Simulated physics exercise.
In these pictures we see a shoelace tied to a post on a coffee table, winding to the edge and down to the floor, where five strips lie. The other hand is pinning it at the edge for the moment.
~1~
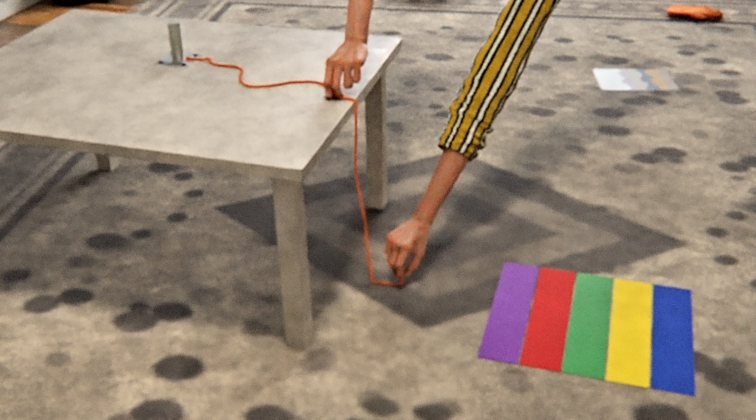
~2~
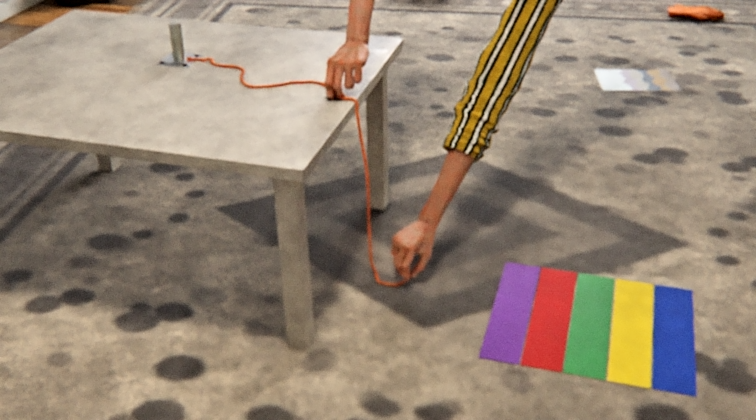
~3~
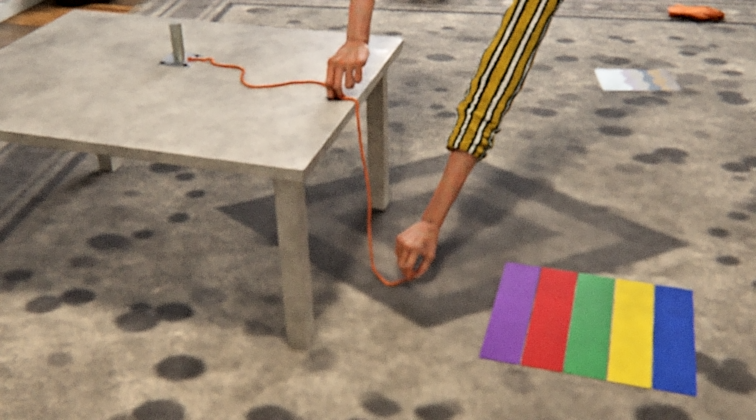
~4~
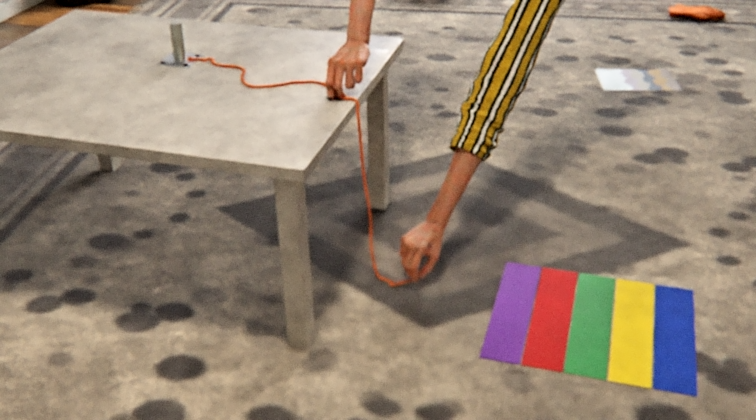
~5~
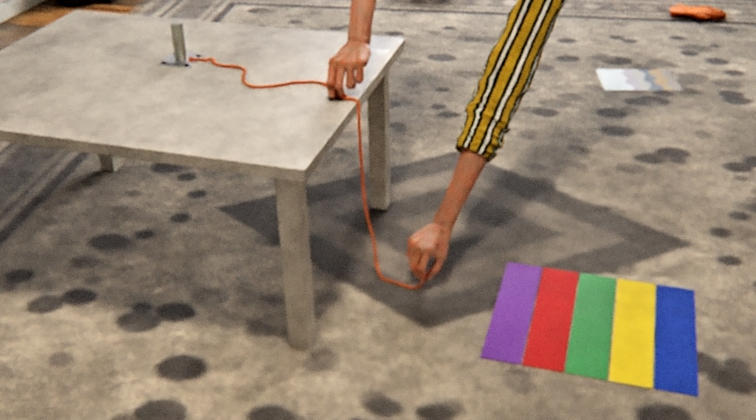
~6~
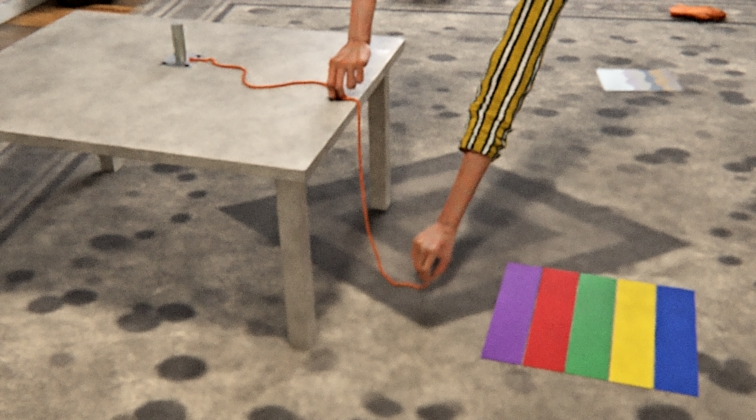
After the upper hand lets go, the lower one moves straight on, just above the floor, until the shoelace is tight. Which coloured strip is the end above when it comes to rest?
The green one.
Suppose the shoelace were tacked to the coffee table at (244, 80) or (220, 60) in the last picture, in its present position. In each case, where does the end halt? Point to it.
Respectively, (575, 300) and (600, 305).
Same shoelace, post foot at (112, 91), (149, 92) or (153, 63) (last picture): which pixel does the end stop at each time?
Try by try, around (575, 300), (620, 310) and (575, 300).
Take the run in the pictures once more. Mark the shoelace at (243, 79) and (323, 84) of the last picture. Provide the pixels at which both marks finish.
They end up around (274, 77) and around (358, 94).
Early on, end near (540, 297); over red.
Midway, end near (582, 303); over green.
At the end of the slack, end near (607, 307); over green. The end stops over the green strip.
